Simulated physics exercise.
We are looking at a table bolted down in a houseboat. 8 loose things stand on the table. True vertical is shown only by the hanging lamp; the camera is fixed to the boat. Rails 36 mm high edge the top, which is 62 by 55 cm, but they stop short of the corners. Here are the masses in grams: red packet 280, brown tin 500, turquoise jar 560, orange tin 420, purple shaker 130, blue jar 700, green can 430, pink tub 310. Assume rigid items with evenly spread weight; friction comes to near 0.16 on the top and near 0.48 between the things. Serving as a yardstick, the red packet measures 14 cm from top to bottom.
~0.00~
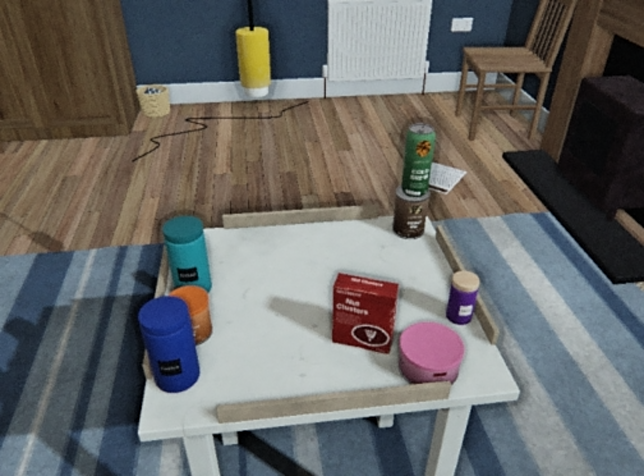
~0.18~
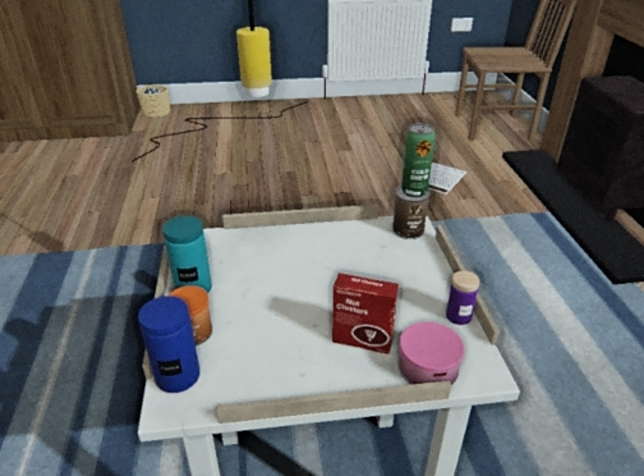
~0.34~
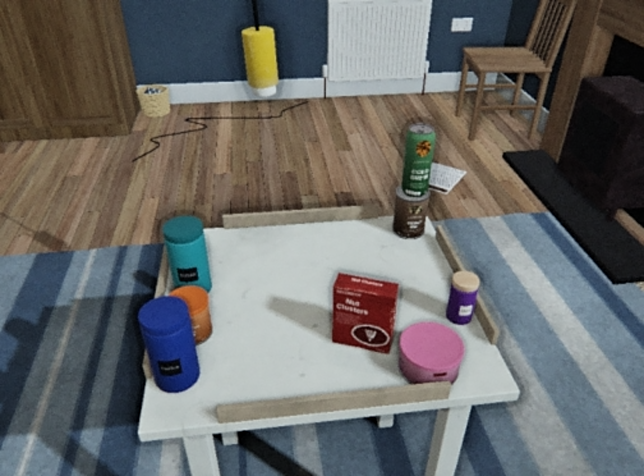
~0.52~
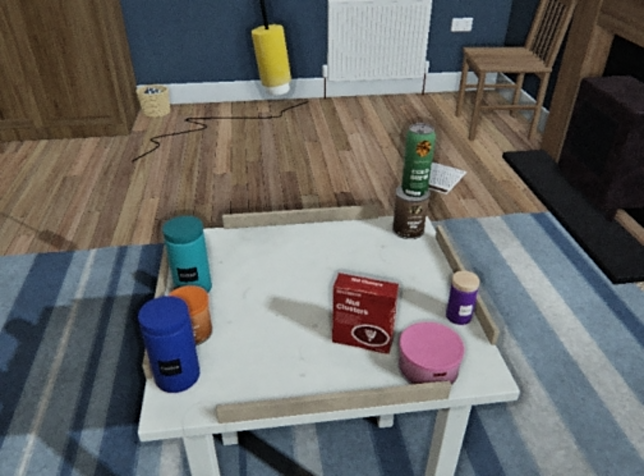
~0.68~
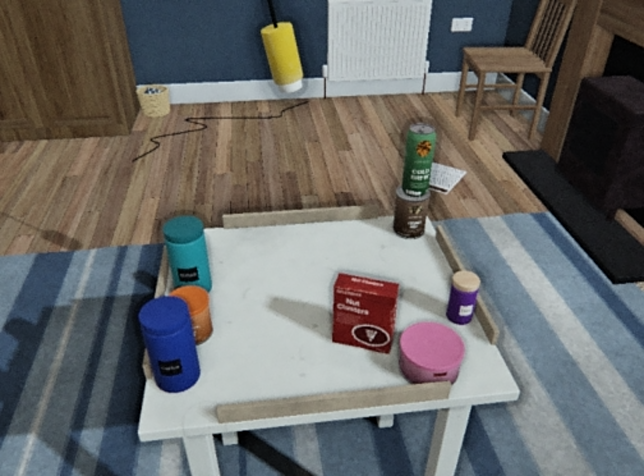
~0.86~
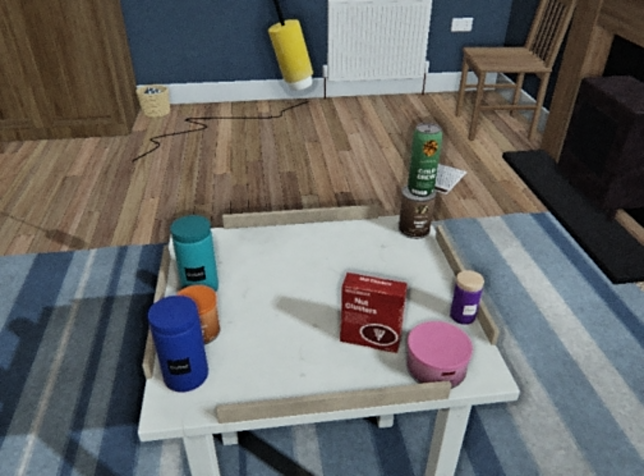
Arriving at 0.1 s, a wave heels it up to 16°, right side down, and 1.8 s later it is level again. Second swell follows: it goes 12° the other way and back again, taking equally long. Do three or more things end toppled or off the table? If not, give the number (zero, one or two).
Yes. Number over or off: Upwards of two.
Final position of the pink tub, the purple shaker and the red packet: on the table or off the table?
At the end the pink tub leaves its base, the purple shaker remains on its base and the red packet remains on its base.
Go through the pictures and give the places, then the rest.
In the first picture, boat level; red packet (364, 314); brown tin (411, 212).
In the second picture, boat level; purple shaker (462, 298); blue jar (171, 345).
In the third picture, floor tilted 3°, right side down; green can (418, 162); pink tub (430, 356).
In the fourth picture, floor tilted 7°, right side down; turquoise jar (188, 259); orange tin (190, 316).
In the fifth picture, floor tilted 12°, right side down; purple shaker (463, 298); blue jar (171, 345).
In the sixth picture, floor tilted 15°, right side down; red packet (373, 313) 2 cm from its spot; brown tin (417, 211).
By 1.16 s, floor tilted 15°, right side down; brown tin and green can now off the table; red packet 11 cm from its spot near (426, 309); blue jar 11 cm from its spot.
By 1.36 s, floor tilted 10°, right side down; pink tub now off the table; red packet 18 cm from its spot near (459, 306); blue jar 23 cm from its spot.
By 1.56 s, floor tilted 5°, right side down; red packet 18 cm from its spot near (459, 307); turquoise jar 35 cm from its spot; blue jar 35 cm from its spot.
By 2.66 s, floor tilted 11°, left side down; red packet 18 cm from its spot near (458, 306); turquoise jar 49 cm from its spot; blue jar 45 cm from its spot.
When it is over (4.2 s), off the table, brown tin, green can and pink tub; not toppled but over 5 cm from the start, red packet, turquoise jar, orange tin, purple shaker and blue jar. In the last view, red packet near (402, 312), brown tin near (505, 400).
